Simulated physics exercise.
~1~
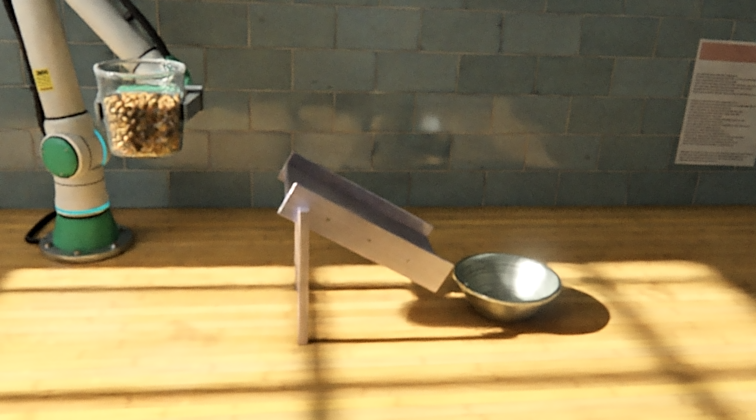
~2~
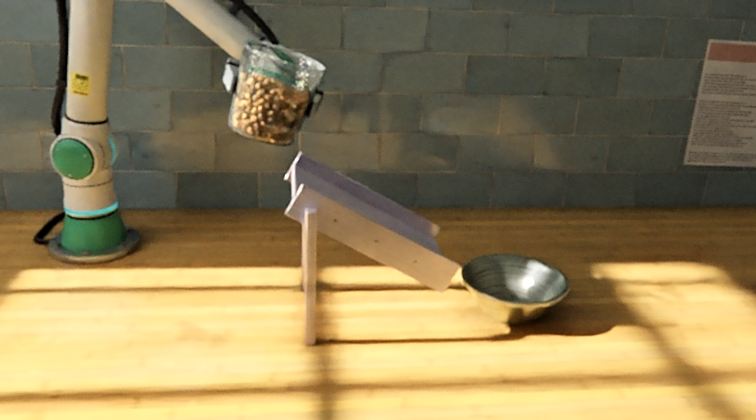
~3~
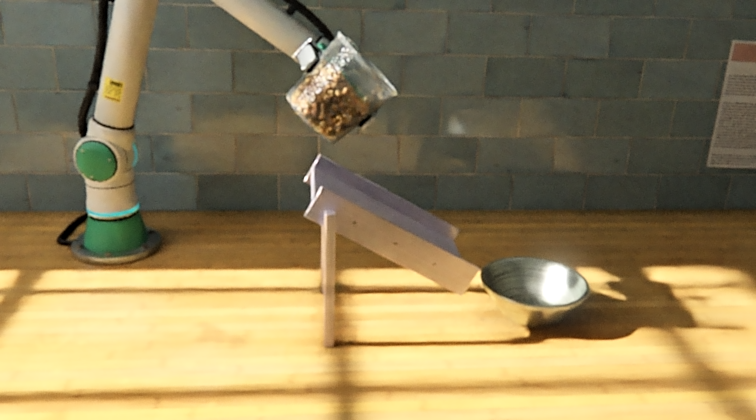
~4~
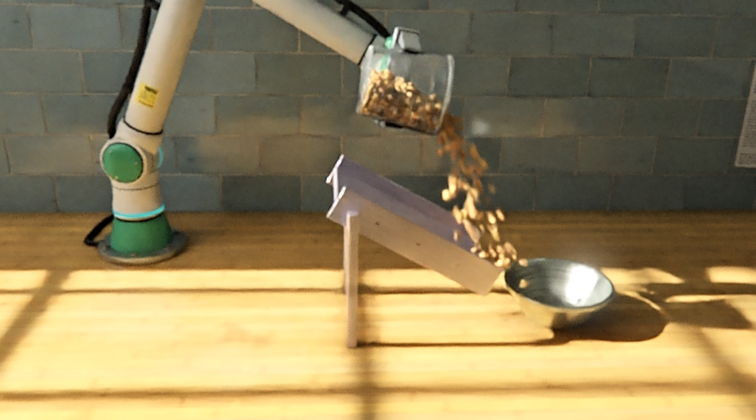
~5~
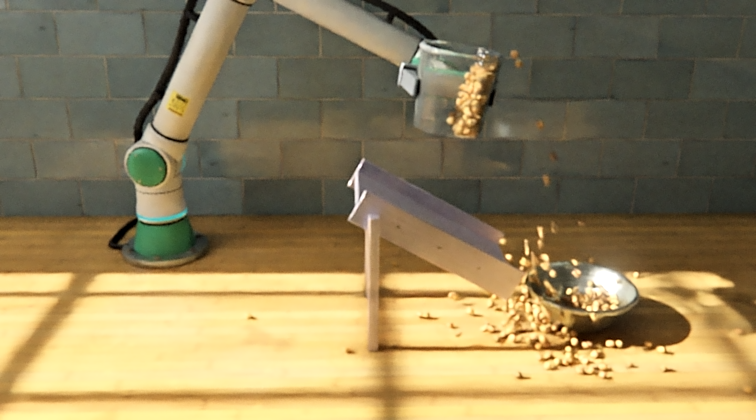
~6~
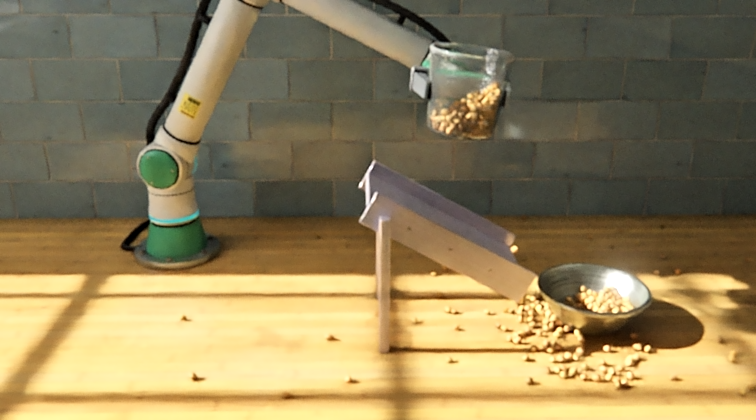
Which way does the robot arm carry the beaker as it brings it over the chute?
The arm carries the beaker to the right, from beside the chute to above its lower end near the bowl.
